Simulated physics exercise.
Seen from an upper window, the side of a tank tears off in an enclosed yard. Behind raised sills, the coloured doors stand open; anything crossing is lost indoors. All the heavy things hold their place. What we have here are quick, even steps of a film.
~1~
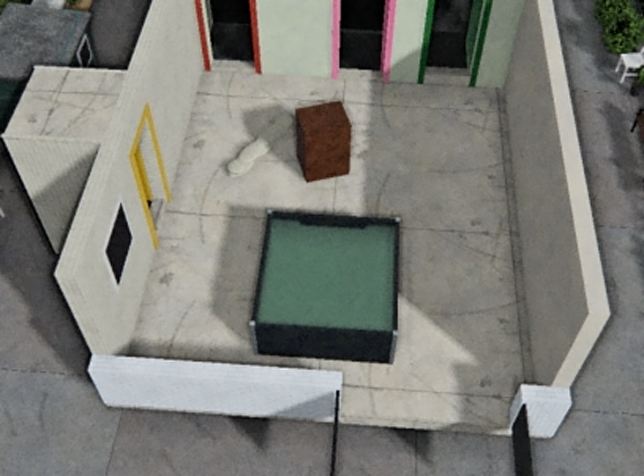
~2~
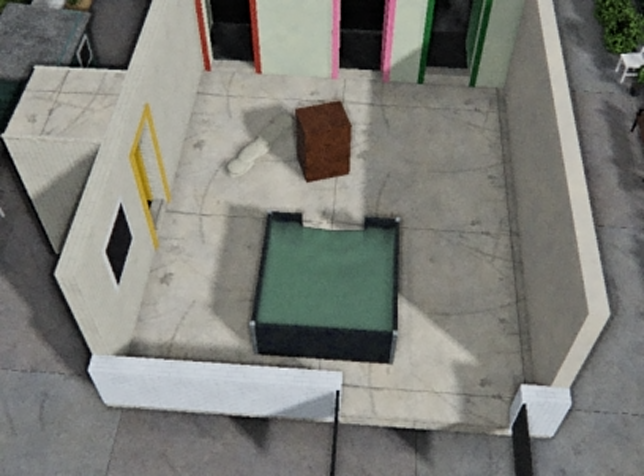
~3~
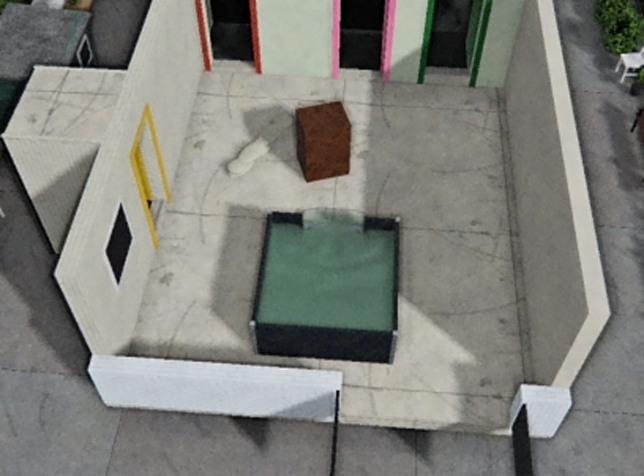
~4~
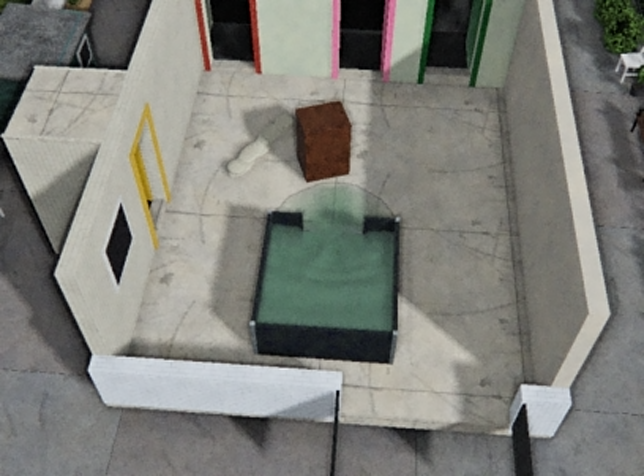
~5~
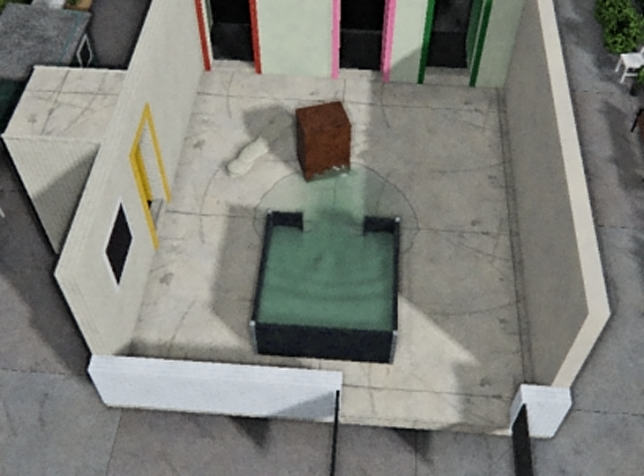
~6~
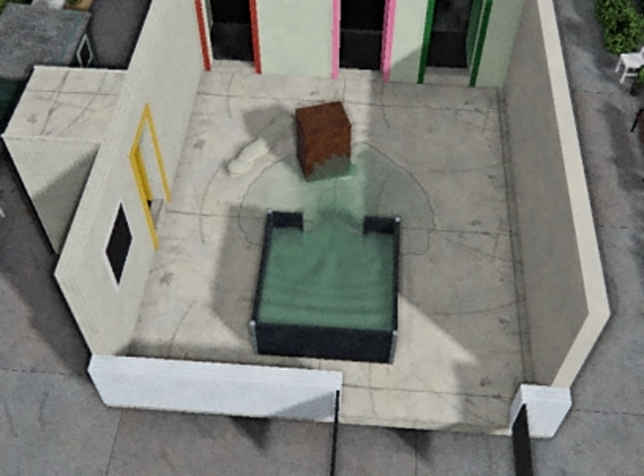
A dark-walled tank of green water opening on its far side, water pouring through the gap and spreading around a brown block.
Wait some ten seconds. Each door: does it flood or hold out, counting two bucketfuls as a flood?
Red door holds out, green door holds out, yellow door holds out, pink door floods.
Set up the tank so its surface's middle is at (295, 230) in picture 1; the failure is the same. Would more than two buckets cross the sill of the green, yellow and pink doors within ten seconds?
In short: The green one is under, the yellow one holds, the pink one passes that mark.
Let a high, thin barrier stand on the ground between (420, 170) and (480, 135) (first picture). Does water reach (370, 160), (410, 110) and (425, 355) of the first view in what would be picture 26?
Results in sequence: Swamped / swamped / bone-dry.
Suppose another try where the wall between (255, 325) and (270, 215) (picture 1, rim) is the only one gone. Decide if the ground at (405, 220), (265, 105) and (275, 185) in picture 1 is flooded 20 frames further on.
Sequence: Spared / wetted / wetted.
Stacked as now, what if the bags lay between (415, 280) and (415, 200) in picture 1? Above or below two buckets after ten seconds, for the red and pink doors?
Reading: Red door breaks the bound; pink door breaks the bound.
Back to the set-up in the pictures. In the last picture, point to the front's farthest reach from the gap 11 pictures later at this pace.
Approximate pixel: (502, 89).
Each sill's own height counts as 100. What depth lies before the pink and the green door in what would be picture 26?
Readings, in sequence: 170 percent and 110 percent.
A moment on, water covers 25 % of the floor; the red door not reached, the green door not reached, the yellow door not reached, the pink door not reached.
Next, water covers 45 % of the floor; the red door not reached, the green door wet at the sill, nothing in, the yellow door not reached, the pink door wet at the sill, nothing in.
Then, water covers 55 % of the floor; the red door not reached, the green door under two buckets in, the yellow door under two buckets in, the pink door under two buckets in.
Later, water covers 85 % of the floor; the red door wet at the sill, nothing in, the green door under two buckets in, the yellow door under two buckets in, the pink door over two buckets in.
In the end, water covers 95 % of the floor; the red door wet at the sill, nothing in, the green door under two buckets in, the yellow door under two buckets in, the pink door over two buckets in.
